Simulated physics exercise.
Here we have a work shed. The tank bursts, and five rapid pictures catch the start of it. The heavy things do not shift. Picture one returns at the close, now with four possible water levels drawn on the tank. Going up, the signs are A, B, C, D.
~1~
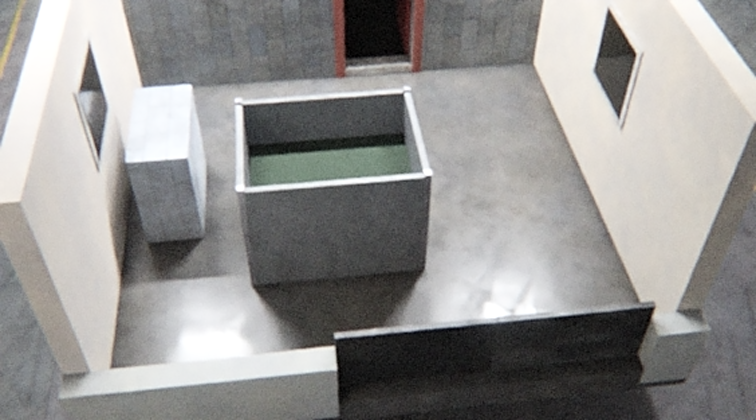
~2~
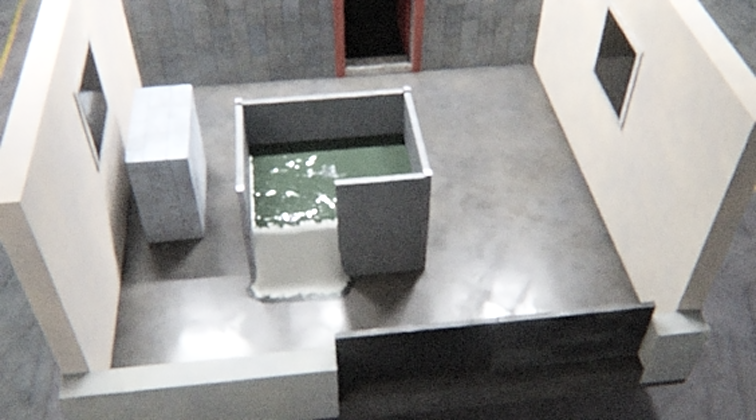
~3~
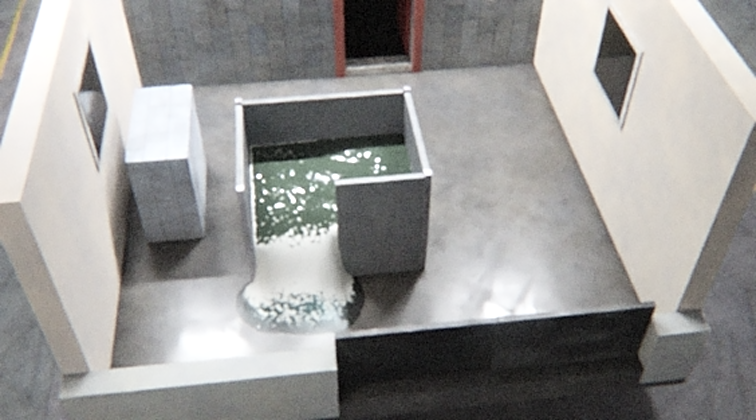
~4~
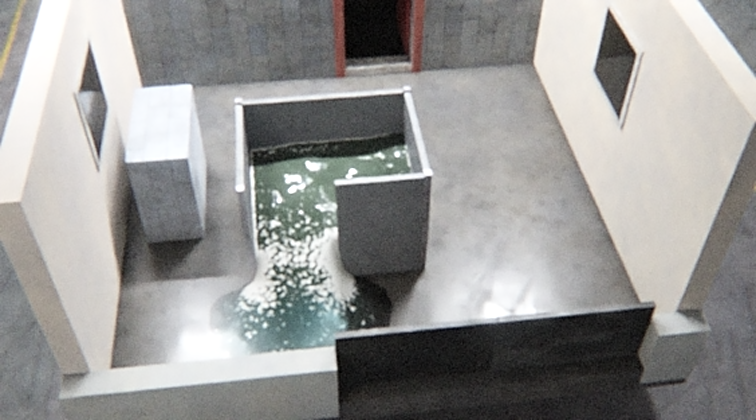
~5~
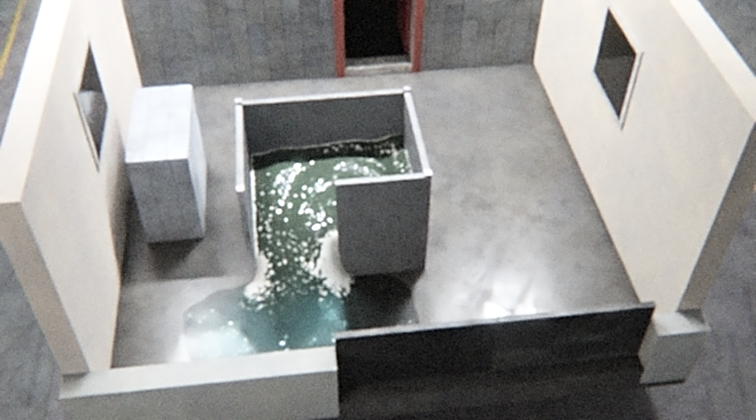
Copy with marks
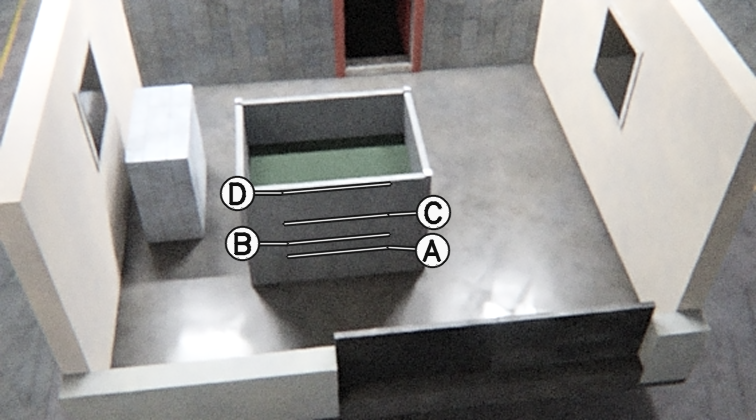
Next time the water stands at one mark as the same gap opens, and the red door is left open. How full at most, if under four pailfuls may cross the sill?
Use mark C.
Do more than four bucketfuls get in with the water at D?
Yes, that goes wrong.
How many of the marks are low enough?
Three.
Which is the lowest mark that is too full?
D it is.
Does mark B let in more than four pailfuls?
No, not at all.
On the marked copy, A at (338, 252); B at (338, 239); C at (337, 219); D at (336, 188); from the bottom up A, B, C, D.
If A is chosen, nothing gets over.
If B is chosen, nothing gets over.
If C is chosen, a bucket or two gets in.
If D is chosen, about 9 bucketfuls get in.
